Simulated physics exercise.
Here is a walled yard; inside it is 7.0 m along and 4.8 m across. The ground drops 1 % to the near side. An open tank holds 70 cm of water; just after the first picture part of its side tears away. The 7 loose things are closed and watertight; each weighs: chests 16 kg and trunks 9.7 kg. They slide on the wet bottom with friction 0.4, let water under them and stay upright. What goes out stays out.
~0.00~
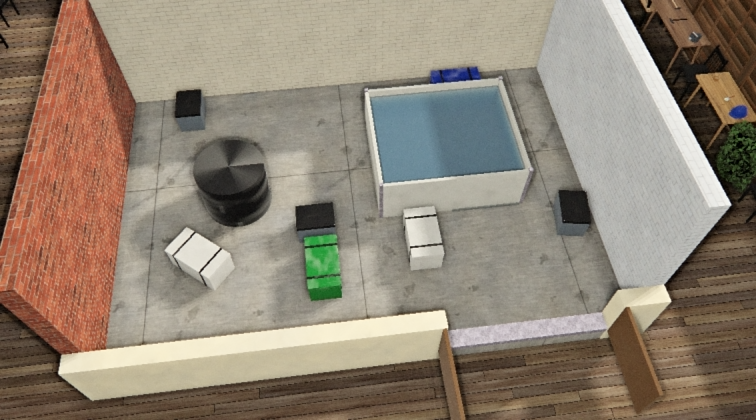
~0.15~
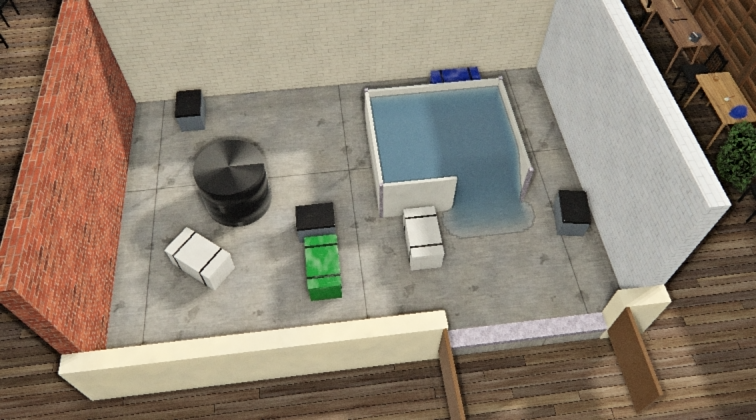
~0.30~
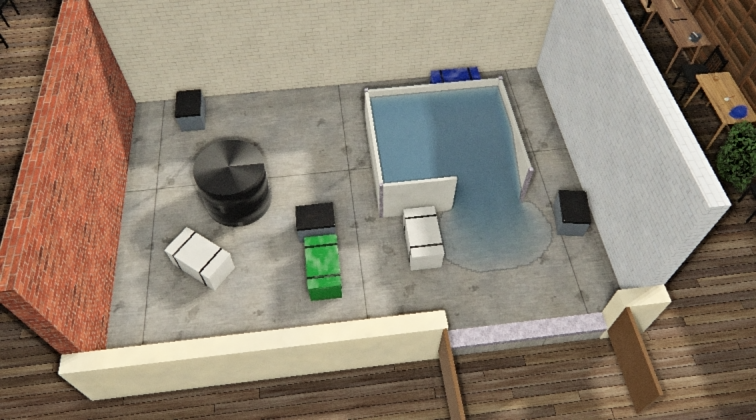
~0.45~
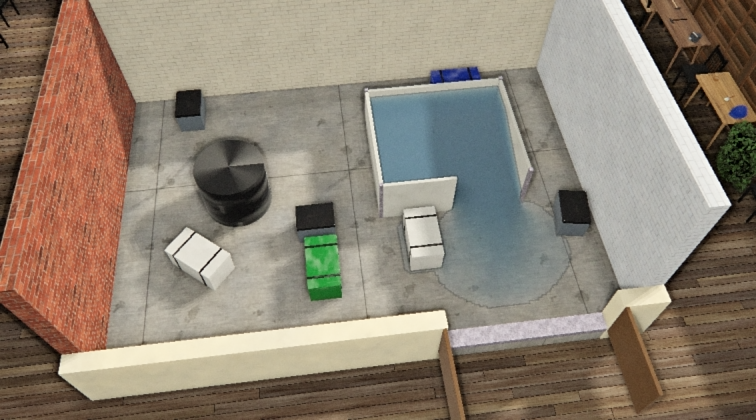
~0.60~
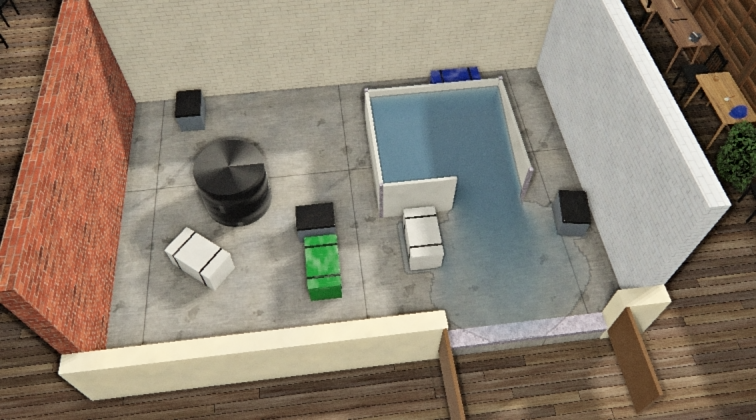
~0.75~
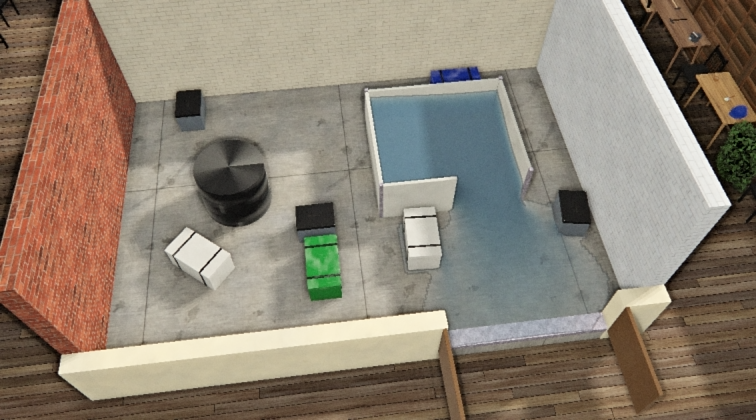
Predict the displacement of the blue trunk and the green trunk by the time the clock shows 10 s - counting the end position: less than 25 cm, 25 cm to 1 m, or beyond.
The blue trunk holds its place; the green trunk holds its place.
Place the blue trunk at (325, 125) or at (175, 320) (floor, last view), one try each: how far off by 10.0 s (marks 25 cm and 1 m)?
In turn: It stays put; it stays put.
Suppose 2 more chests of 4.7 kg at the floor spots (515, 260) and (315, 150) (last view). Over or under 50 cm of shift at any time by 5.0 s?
In turn: Over, under.
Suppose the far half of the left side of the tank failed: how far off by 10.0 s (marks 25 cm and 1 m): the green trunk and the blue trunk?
Then the green trunk ends far away, the blue trunk moves a short way.
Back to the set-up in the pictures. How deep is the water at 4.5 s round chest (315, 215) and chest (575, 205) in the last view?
About 0 and 4 cm.
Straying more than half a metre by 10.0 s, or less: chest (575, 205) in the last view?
Answer: More.
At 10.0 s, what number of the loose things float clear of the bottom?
0 of them.
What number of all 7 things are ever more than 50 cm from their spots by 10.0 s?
I count 1.
After 2.0 s the blue trunk is near (457, 78), 0.0 m from its start, aground; the green trunk is near (322, 261), 0.0 m from its start, aground; 0 of 7 are out; 0 afloat.
After 4.5 s the blue trunk is near (457, 78), 0.0 m from its start, aground; the green trunk is near (322, 261), 0.0 m from its start, aground; 0 of 7 are out; 0 afloat.
After 7.0 s the blue trunk is near (457, 78), 0.0 m from its start, aground; the green trunk is near (322, 261), 0.0 m from its start, aground; 0 of 7 are out; 0 afloat.
After 10.0 s the blue trunk is near (457, 78), 0.0 m from its start, aground; the green trunk is near (322, 261), 0.0 m from its start, aground; 0 of 7 are out; 0 afloat.
